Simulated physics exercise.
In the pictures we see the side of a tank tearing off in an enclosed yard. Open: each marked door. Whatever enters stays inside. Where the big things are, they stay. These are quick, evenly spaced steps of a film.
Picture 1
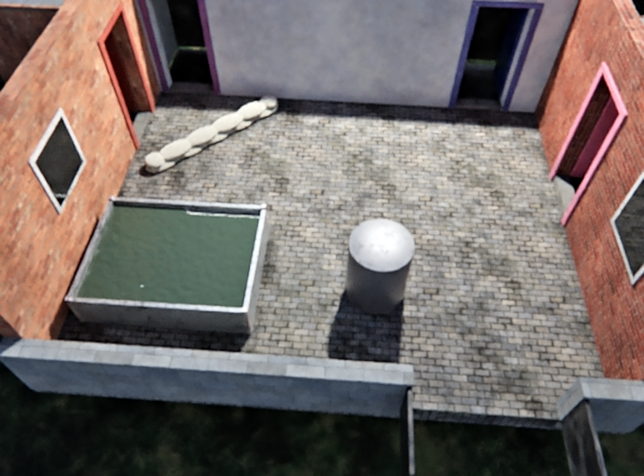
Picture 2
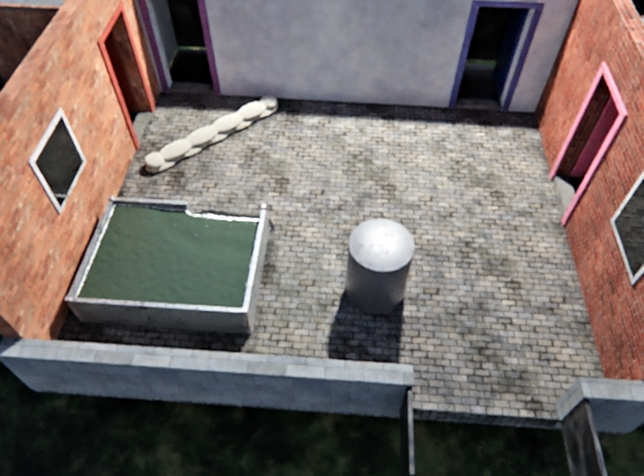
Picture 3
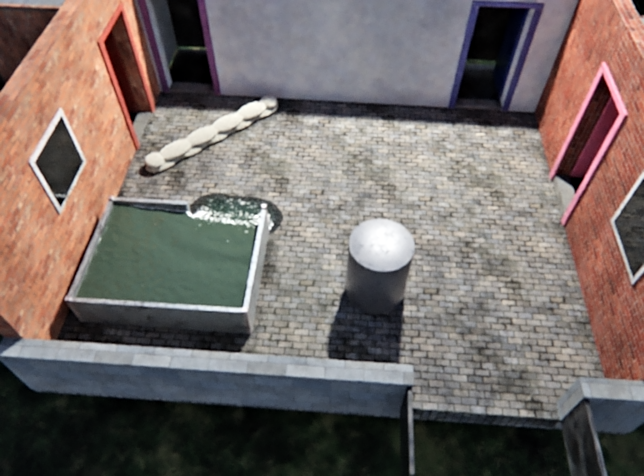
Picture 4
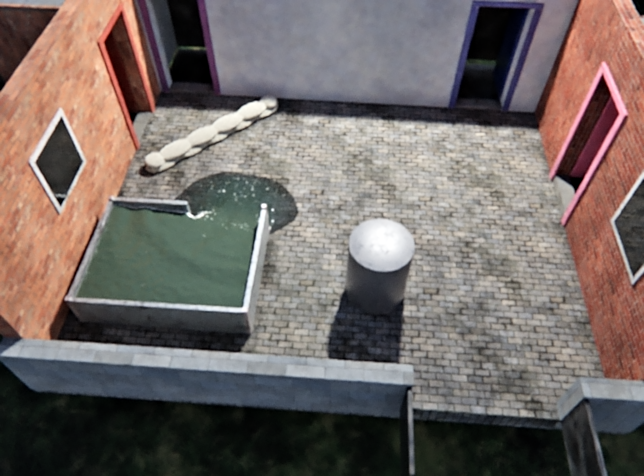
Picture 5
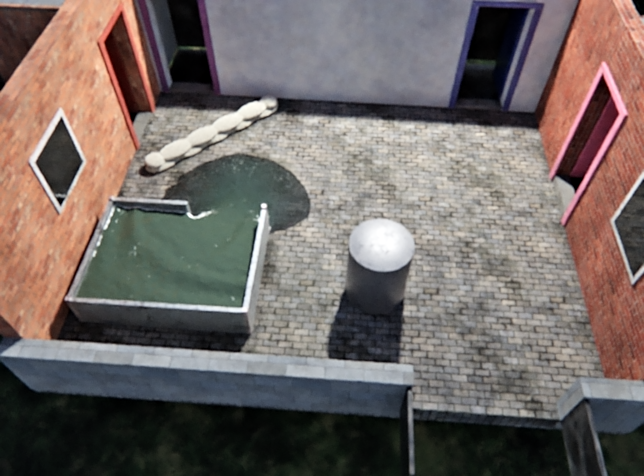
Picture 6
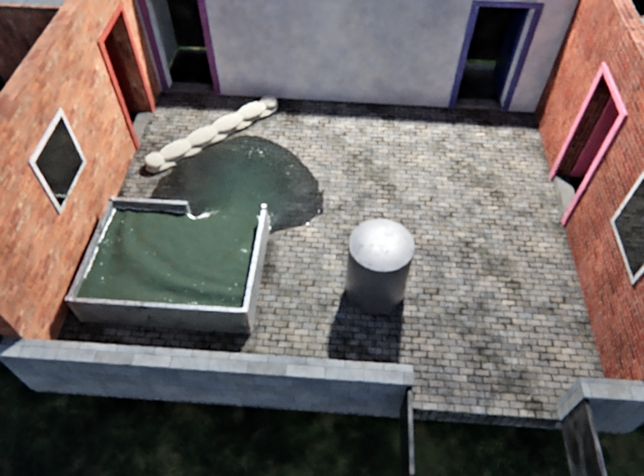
Green water pouring through a gap in the far side of a rectangular tank and spreading across a paved, walled courtyard.
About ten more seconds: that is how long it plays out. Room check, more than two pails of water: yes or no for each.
Purple door, no; red door, no; blue door, yes; pink door, no.
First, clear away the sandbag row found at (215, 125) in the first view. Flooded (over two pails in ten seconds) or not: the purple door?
The purple door breaks the limit.
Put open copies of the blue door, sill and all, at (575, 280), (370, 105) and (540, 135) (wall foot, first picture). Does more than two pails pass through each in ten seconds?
Result, in listed order - misses the mark, beats the mark, beats the mark.
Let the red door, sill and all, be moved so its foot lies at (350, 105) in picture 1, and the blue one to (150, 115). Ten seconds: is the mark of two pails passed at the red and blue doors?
Red door overflows; blue door does not overflow.
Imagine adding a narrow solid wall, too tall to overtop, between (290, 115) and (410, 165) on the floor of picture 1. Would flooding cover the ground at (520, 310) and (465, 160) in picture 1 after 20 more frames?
Not wet, not wet.
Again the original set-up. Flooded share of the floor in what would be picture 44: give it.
About 60 per cent.
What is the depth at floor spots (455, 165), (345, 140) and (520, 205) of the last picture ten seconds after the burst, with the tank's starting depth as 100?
Around 10, 8 and 14 percent, in that order.
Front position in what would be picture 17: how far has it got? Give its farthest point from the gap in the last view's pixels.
The farthest wet point should be near (420, 111).
A moment on, water covers 15 % of the floor; the purple door not reached, the red door not reached, the blue door not reached, the pink door not reached.
Next, water covers 25 % of the floor; the purple door not reached, the red door not reached, the blue door not reached, the pink door not reached.
Then, water covers 35 % of the floor; the purple door wet at the sill, nothing in, the red door not reached, the blue door wet at the sill, nothing in, the pink door not reached.
Later, water covers 60 % of the floor; the purple door wet at the sill, nothing in, the red door wet at the sill, nothing in, the blue door under two buckets in, the pink door wet at the sill, nothing in.
In the end, water covers 80 % of the floor; the purple door wet at the sill, nothing in, the red door wet at the sill, nothing in, the blue door over two buckets in, the pink door wet at the sill, nothing in.
